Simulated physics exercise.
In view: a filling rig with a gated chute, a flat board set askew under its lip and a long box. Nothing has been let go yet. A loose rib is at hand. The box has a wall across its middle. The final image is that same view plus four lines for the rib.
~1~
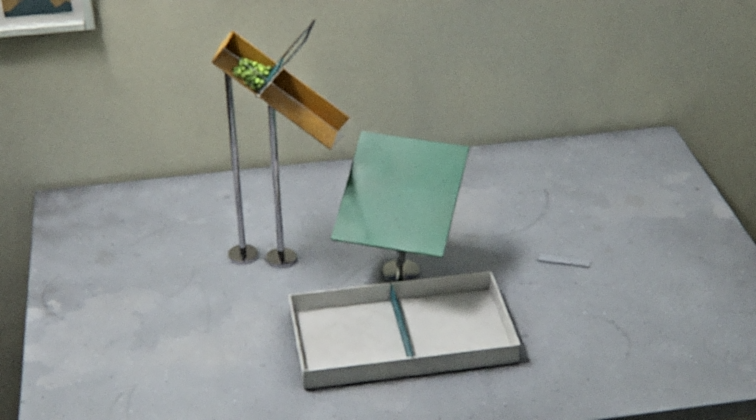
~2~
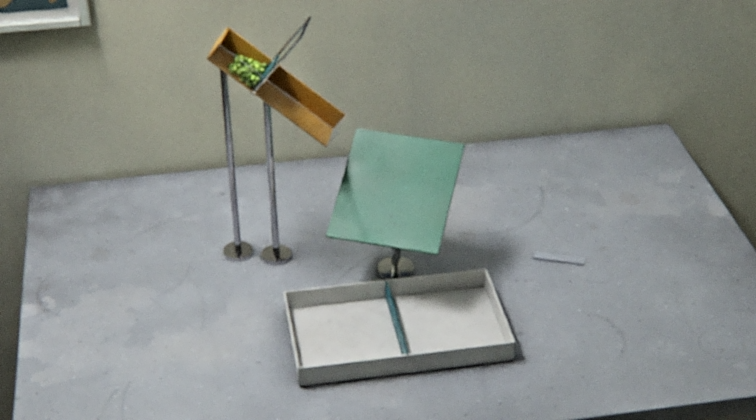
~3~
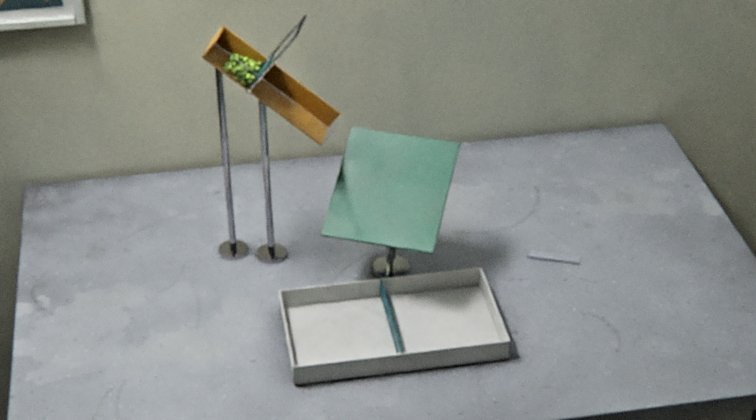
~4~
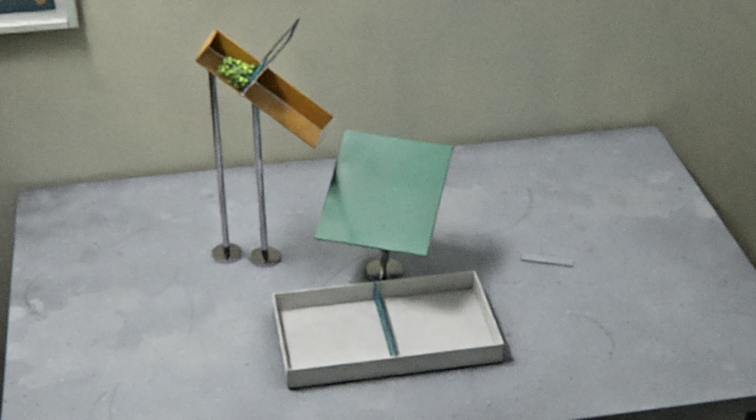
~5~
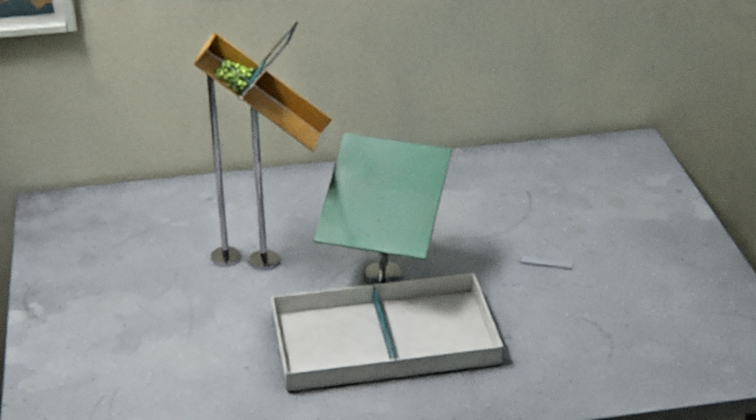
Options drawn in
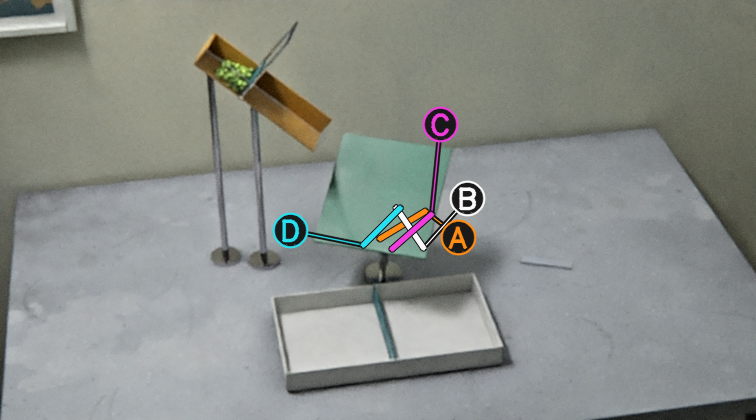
A grey table held an orange chute of green peas on two thin stands, a tilted green board and a divided pale box; nothing on it moved, though the view shifted slightly throughout.
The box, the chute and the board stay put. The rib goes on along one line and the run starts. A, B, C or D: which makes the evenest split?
The answer is line B.
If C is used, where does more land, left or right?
The left half.
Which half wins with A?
More lands on the left.
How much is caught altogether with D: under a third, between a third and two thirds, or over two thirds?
Over two thirds.
On the marked copy, line A from (425, 211) to (379, 238); line B from (396, 207) to (423, 248); line C from (431, 214) to (392, 249); line D from (400, 208) to (363, 245).
Choosing A, of what is caught, all but a few in the left half, a small share in the right.
Choosing B, of what is caught, close to a third in the left half, close to two thirds in the right.
Choosing C, of what is caught, all but a few in the left half, a small share in the right.
Choosing D, of what is caught, the bulk in the left half, a small share in the right.
